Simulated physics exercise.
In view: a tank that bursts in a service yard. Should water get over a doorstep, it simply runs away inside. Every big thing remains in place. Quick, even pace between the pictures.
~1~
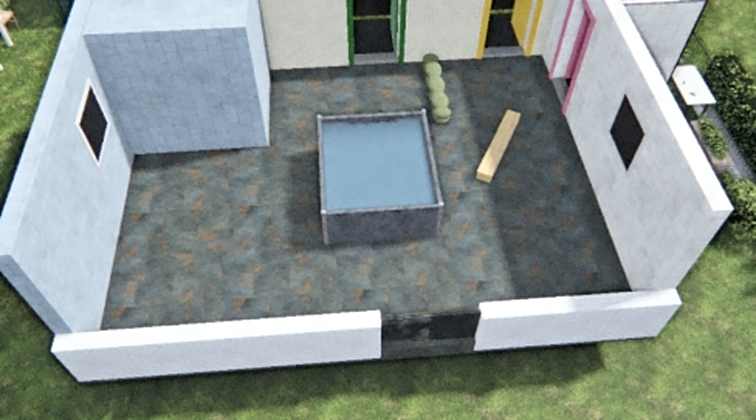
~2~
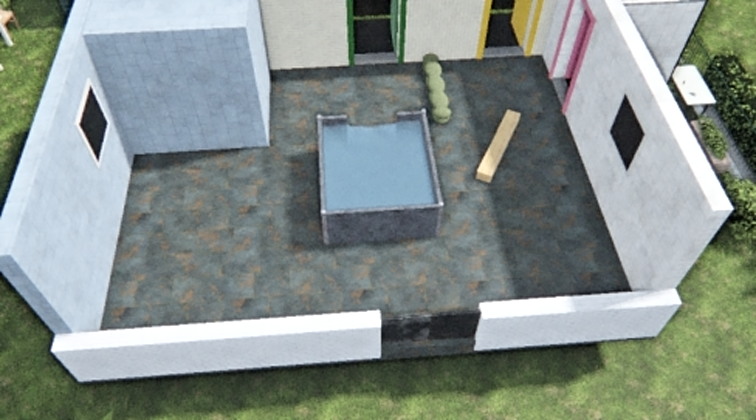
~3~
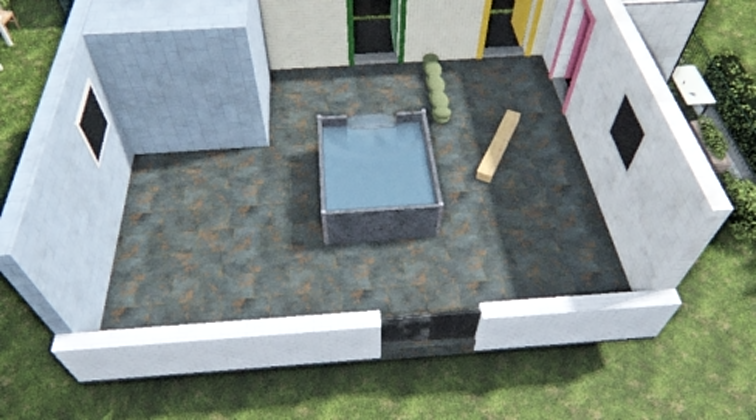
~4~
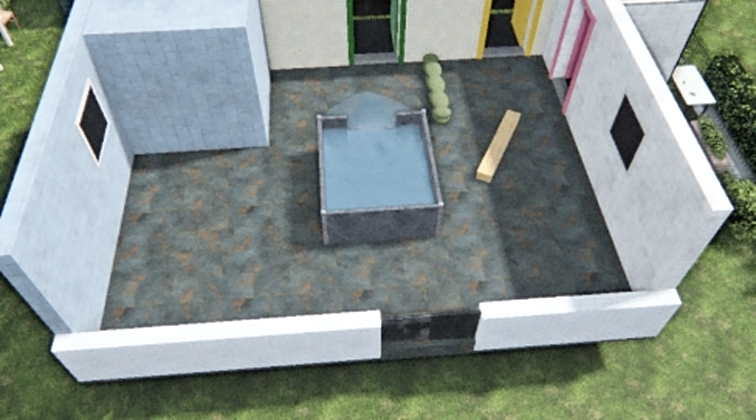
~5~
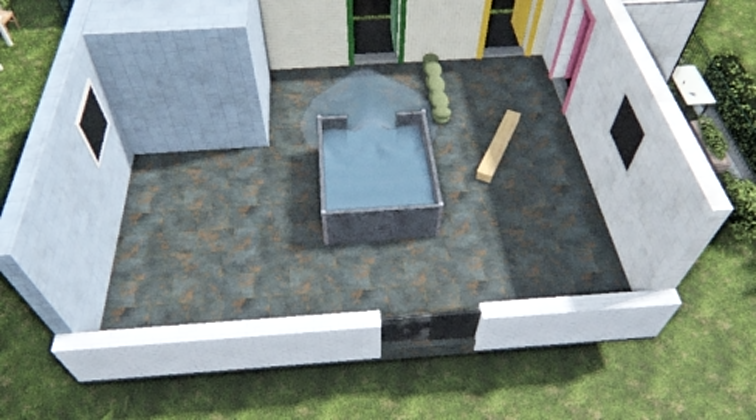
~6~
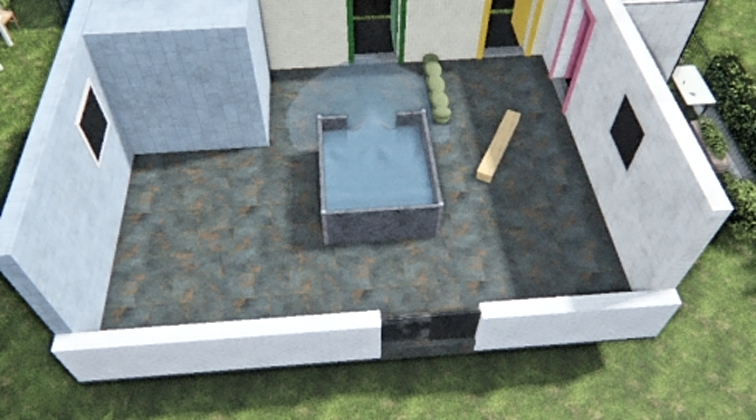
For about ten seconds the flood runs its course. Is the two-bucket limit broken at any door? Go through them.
Going through them: The green door breaks it, the yellow door keeps to it, the pink door keeps to it.
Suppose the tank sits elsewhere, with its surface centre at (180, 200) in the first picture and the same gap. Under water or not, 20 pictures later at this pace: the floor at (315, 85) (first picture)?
Untouched.
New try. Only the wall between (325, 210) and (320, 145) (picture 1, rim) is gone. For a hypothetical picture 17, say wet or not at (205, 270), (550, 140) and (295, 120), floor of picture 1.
Submerged, bone-dry, bone-dry.
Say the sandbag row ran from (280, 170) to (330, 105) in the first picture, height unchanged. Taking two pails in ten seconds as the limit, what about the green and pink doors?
The green door ends up above, while the pink door ends up above.
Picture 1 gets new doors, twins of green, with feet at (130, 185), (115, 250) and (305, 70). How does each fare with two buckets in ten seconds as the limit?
First falls short, then falls short, then tops the limit.
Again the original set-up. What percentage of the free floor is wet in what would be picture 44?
I'd say 45 per cent.
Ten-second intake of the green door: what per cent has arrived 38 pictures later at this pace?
By my reckoning, 85 percent.
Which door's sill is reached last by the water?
It's the one in pink.
A moment on, water covers 15 % of the floor; the green door over two buckets in, the yellow door not reached, the pink door not reached.
Next, water covers 20 % of the floor; the green door far over two buckets in, the yellow door wet at the sill, nothing in, the pink door not reached.
Then, water covers 25 % of the floor; the green door far over two buckets in, the yellow door wet at the sill, nothing in, the pink door wet at the sill, nothing in.
Later, water covers 45 % of the floor; the green door far over two buckets in, the yellow door wet at the sill, nothing in, the pink door wet at the sill, nothing in.
In the end, water covers 75 % of the floor; the green door far over two buckets in, the yellow door wet at the sill, nothing in, the pink door wet at the sill, nothing in.
